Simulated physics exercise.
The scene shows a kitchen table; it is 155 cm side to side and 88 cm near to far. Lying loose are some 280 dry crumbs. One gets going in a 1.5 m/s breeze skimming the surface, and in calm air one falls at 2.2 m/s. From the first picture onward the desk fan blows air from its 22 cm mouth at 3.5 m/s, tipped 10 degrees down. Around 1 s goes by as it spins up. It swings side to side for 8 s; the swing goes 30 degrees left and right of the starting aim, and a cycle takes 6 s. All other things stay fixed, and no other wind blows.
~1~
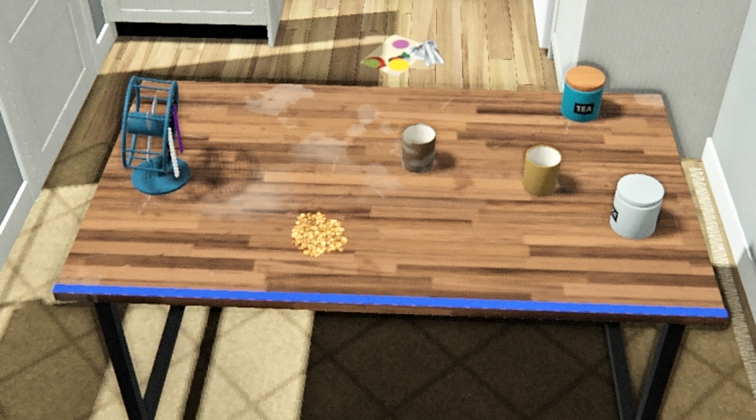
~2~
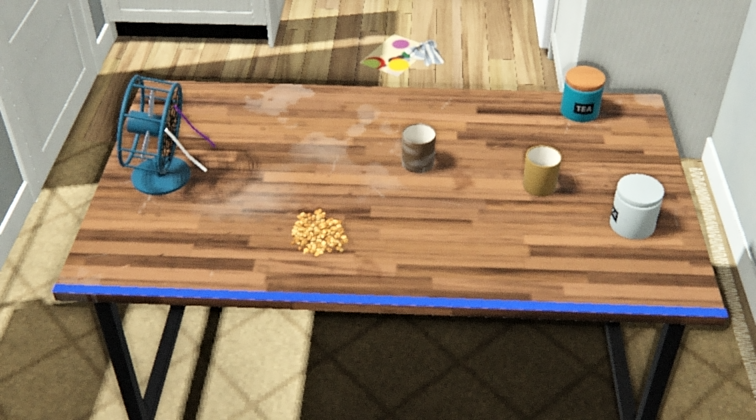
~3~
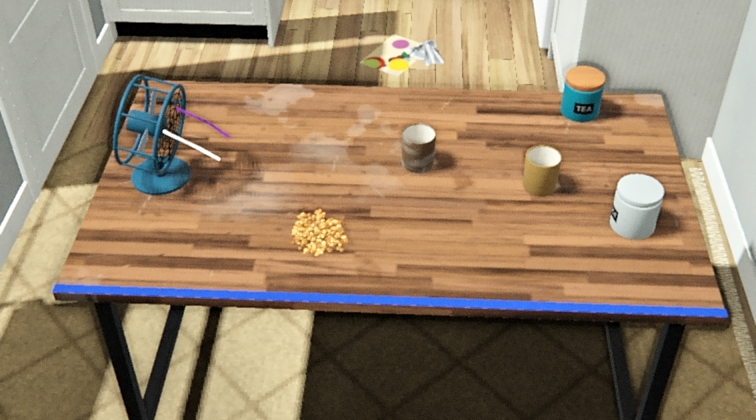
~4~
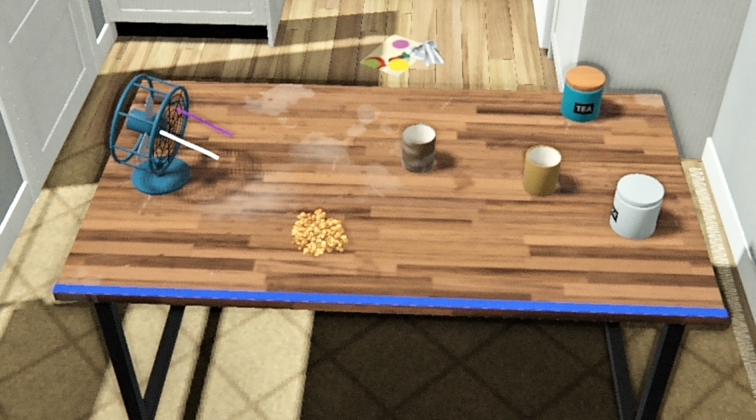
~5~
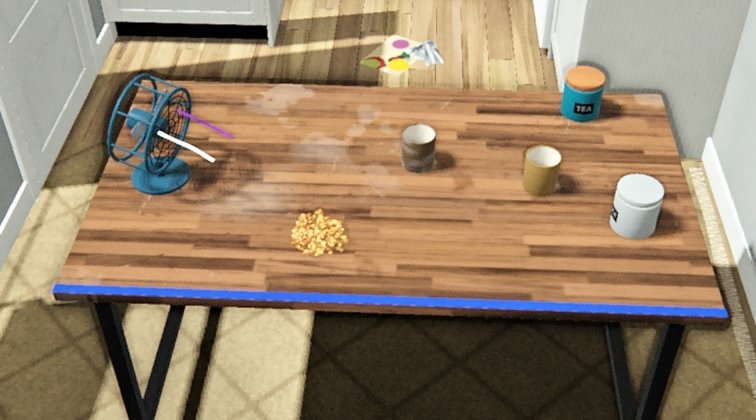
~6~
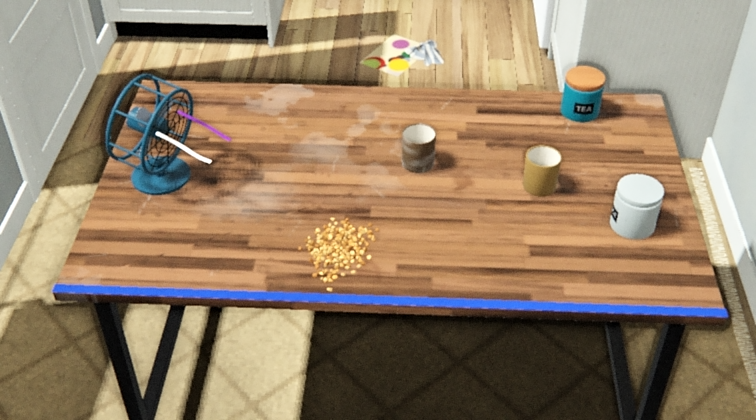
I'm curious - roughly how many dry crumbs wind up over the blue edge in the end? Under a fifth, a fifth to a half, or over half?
Roughly over half.
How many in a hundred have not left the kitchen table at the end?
Around 0 in a hundred remain.
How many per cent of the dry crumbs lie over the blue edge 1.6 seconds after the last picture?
I'd say somewhere near 100 %.
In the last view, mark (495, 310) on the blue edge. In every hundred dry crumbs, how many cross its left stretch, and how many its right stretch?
Roughly 70 % cross the left stretch, and around 30 % the right stretch.
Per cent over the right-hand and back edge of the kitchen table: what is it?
1 % right-hand and 0 % back.
Then, 0.7 s after the last picture, 99 % are over the blue edge; 88 % are gone or lie where they will stay.
Then, 1.6 s after the last picture, 99 % are over the blue edge; 100 % are gone or lie where they will stay.
Then, 3.5 s after the last picture, 99 % are over the blue edge; 100 % are gone or lie where they will stay.
Then, 7.1 s after the last picture, at the end, 99 % are over the blue edge.
